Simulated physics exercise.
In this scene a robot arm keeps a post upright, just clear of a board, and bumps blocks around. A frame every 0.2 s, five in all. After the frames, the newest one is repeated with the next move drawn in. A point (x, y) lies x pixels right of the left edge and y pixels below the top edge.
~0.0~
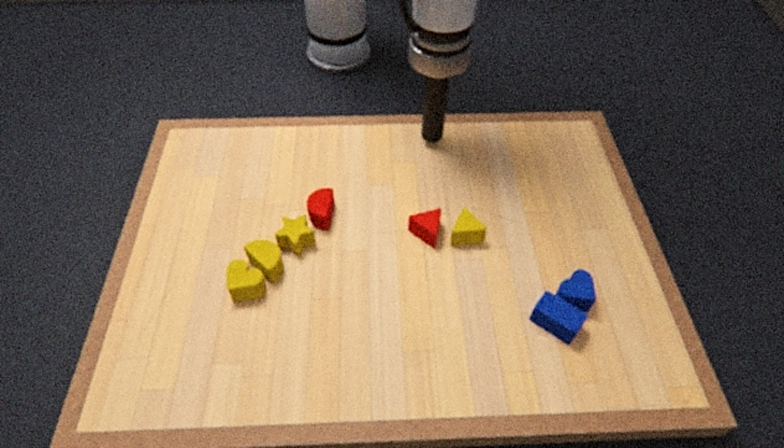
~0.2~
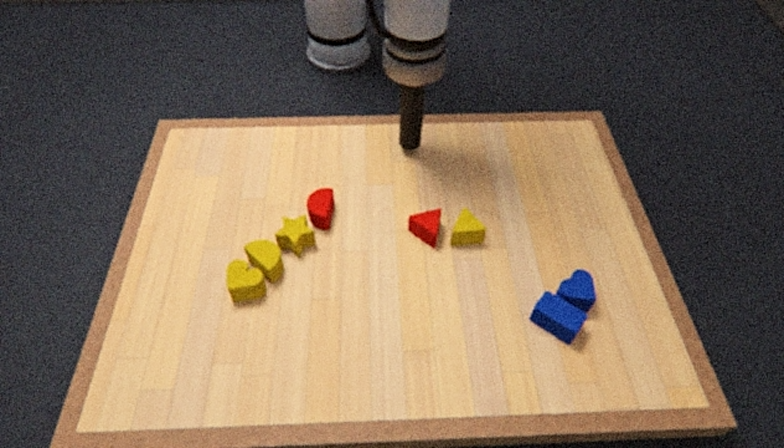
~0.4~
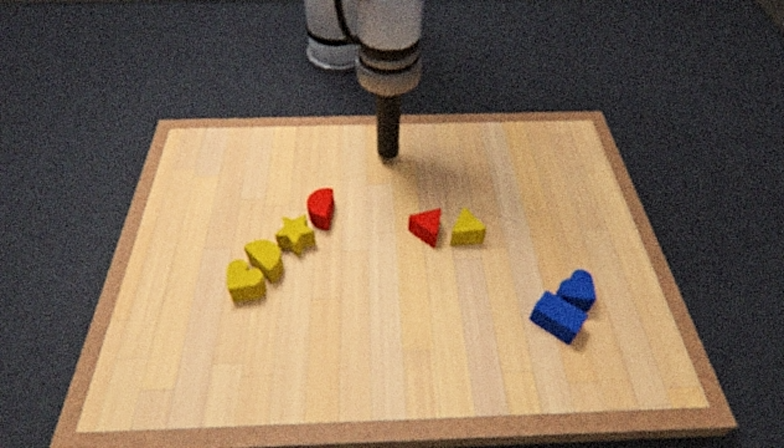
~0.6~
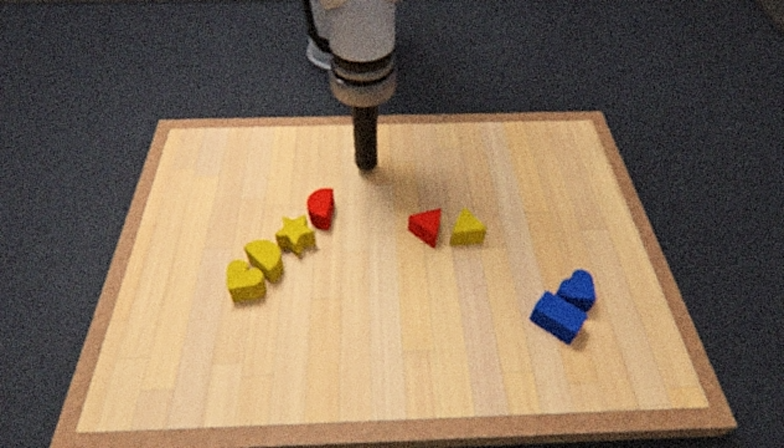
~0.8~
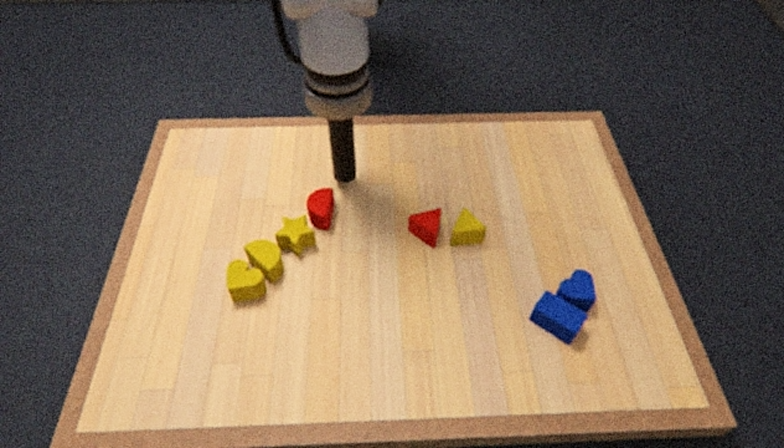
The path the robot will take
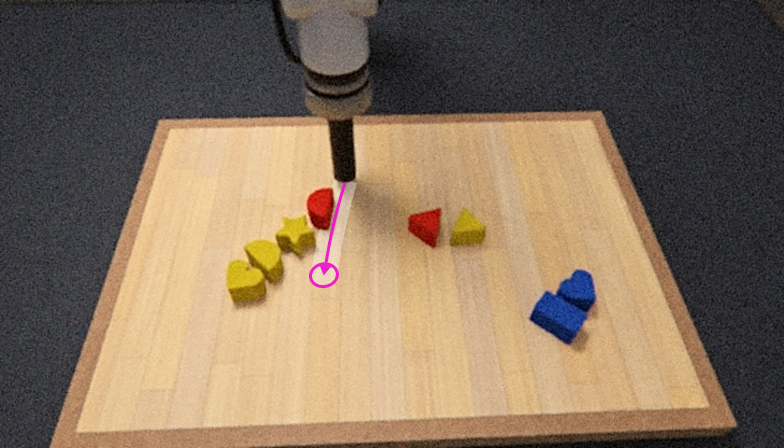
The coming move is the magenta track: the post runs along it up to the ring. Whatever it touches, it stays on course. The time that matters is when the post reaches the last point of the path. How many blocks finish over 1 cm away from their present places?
My forecast: 3 or more.
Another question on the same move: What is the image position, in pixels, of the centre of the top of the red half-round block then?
(294, 233)
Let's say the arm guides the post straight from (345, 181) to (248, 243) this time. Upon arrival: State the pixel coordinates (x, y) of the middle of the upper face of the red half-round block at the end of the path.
Expect it around (313, 215).
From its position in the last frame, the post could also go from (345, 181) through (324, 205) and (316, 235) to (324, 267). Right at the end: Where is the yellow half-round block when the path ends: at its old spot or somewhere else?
It will end up elsewhere.
The line goes from (345, 181) via (337, 210) and (330, 241), ending at (324, 275).
The first path, step by step. One third of the way, post (336, 203); yellow half-round block (262, 254); yellow star (286, 231), turned 20° anticlockwise; red half-round block (308, 211), turned 30° clockwise.
Two thirds of the way, post (329, 235); yellow heart-shaped block (231, 283), turned 15° anticlockwise; yellow half-round block (243, 262), turned 25° anticlockwise; yellow star (258, 241); red half-round block (296, 230), turned 80° clockwise.
At the end, post (323, 269); yellow heart-shaped block (231, 283), turned 15° anticlockwise; yellow half-round block (243, 262), turned 25° anticlockwise; yellow star (258, 241); red half-round block (294, 233), turned 100° clockwise.
